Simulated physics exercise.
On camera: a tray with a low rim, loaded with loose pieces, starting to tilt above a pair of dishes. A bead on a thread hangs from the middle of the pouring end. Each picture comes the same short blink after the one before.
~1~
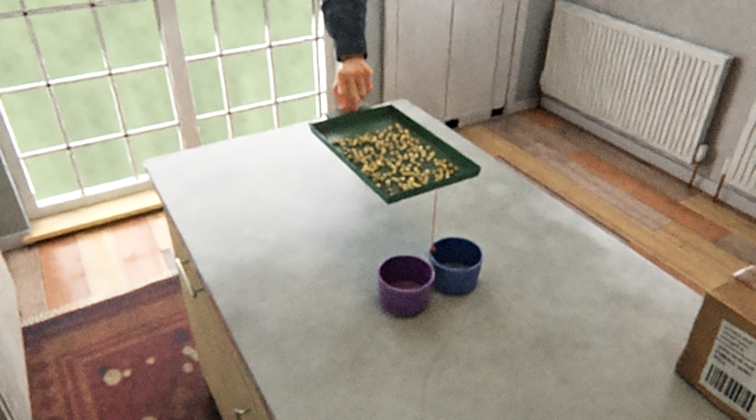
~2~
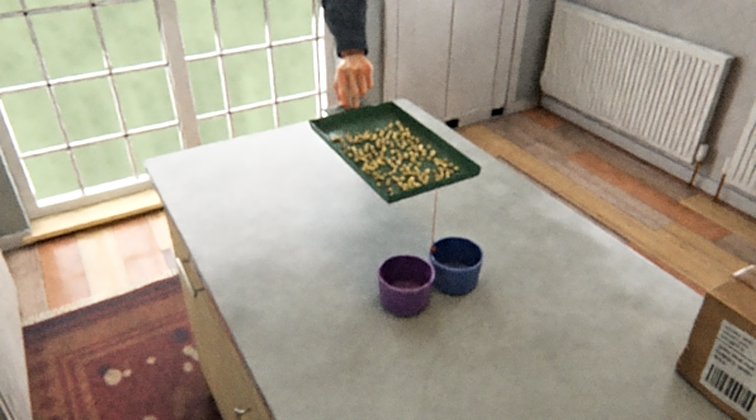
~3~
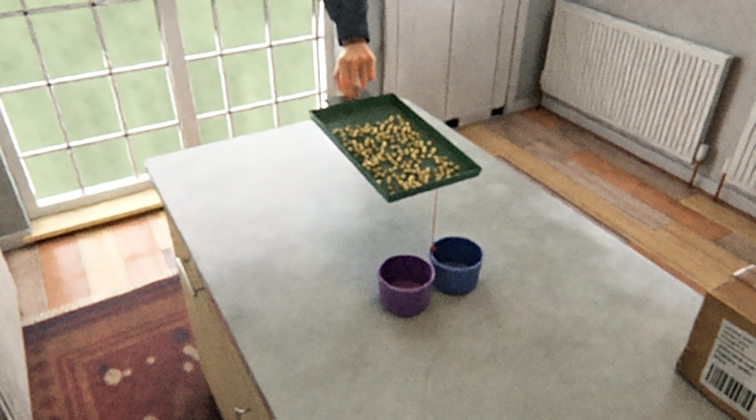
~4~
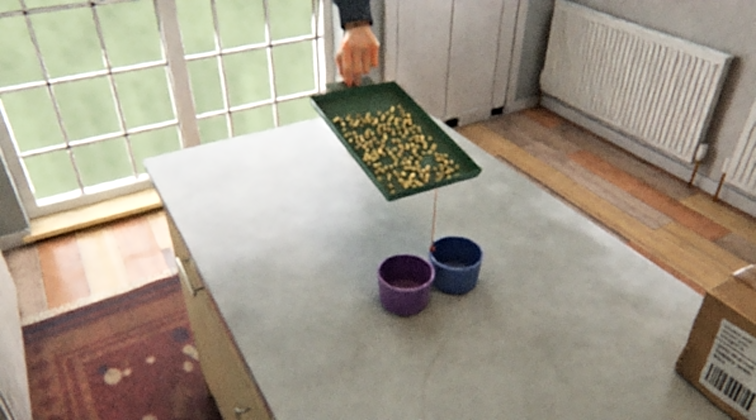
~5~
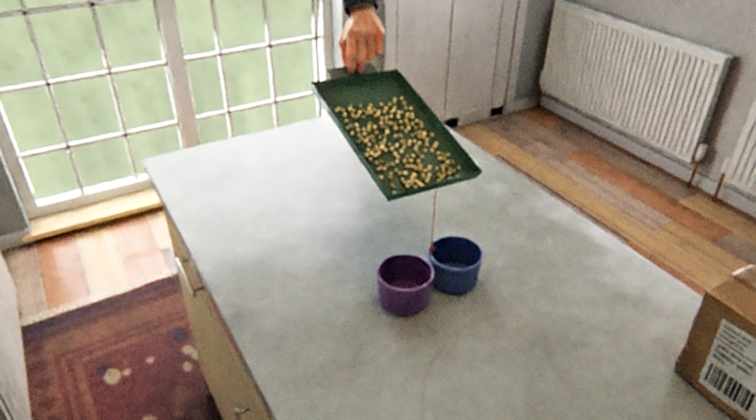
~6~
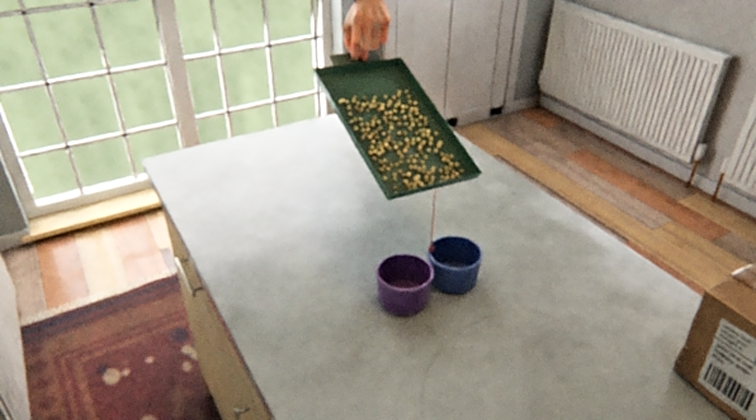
A hand tilting a green tray of soya beans more steeply above purple and blue dishes, the beans shifting on it.
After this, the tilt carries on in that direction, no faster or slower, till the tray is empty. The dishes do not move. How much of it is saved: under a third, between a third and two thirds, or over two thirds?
In the dishes lies from one third to two thirds of it.
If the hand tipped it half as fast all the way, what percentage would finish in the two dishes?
Close to 40 per cent.
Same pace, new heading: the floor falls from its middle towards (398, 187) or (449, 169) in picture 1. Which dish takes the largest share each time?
In turn: The left-hand dish; right.
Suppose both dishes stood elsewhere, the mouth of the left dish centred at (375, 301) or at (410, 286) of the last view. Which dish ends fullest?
The first try: The right-hand dish. The second: Right.
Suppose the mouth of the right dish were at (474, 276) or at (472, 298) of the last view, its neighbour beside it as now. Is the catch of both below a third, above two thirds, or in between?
In turn: Between a third and two thirds; under a third.
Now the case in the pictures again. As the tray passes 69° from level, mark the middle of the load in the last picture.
Roughly at (449, 179).
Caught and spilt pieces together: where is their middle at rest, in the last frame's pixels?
Roughly at (466, 287).
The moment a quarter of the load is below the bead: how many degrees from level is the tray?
At some 100 degrees.
Soon, tray tipped steeply; most on the tray; a stray few in the right dish; about a quarter in the air.
A while on, tray tipped past a quarter turn; about a quarter on the tray; about a quarter in the right dish; about a quarter outside both; about a third in the air.
Towards the end, tray tipped past a quarter turn; about half in the right dish; about half outside both.
Finally, tray tipped past a quarter turn; none in the left dish; about half in the right dish; about half outside both.
